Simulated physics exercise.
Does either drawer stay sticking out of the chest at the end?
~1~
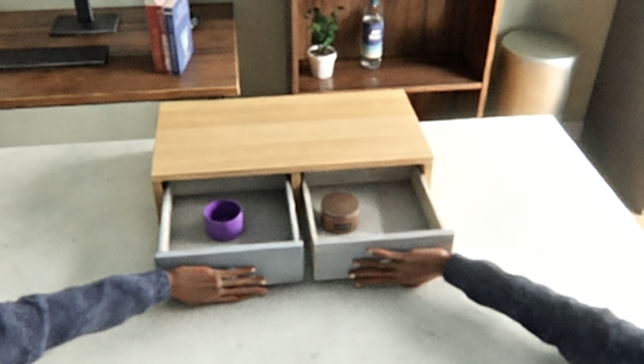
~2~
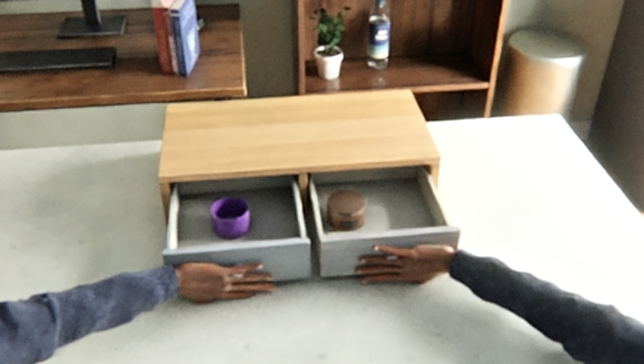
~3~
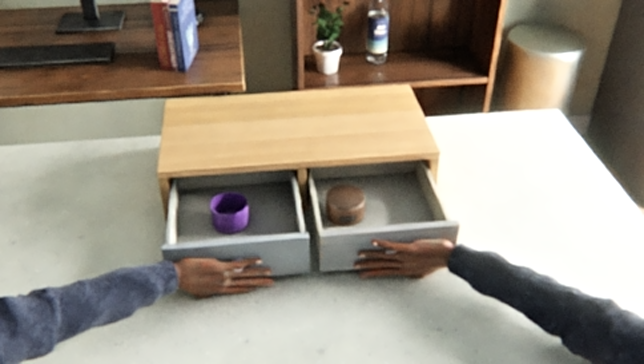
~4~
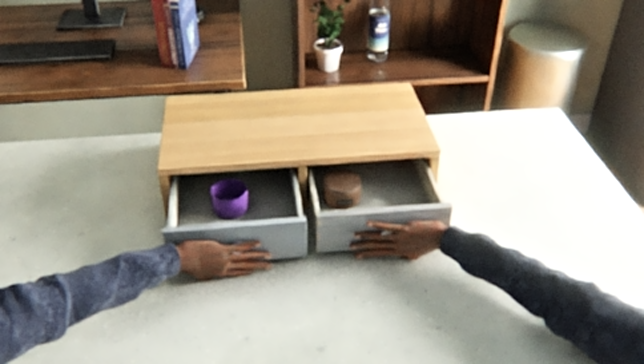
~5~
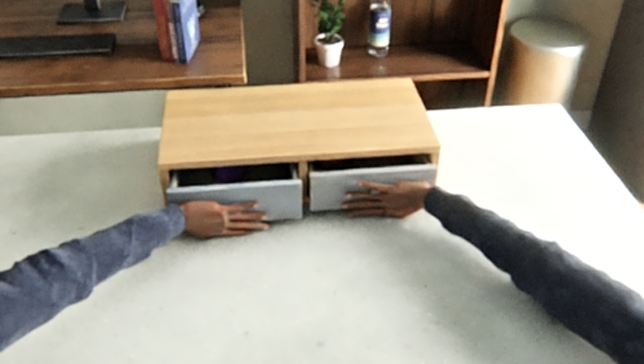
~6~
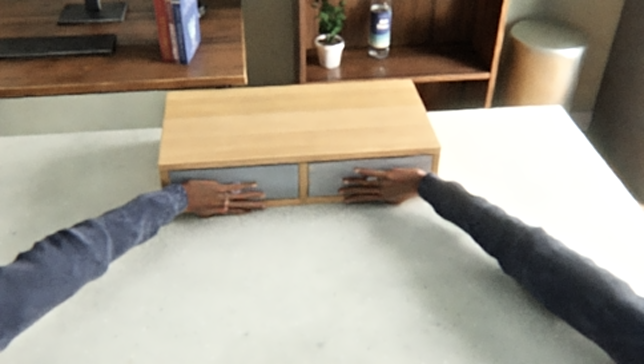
No, neither one does. The left drawer and the right drawer both go all the way in under the pushing hands.
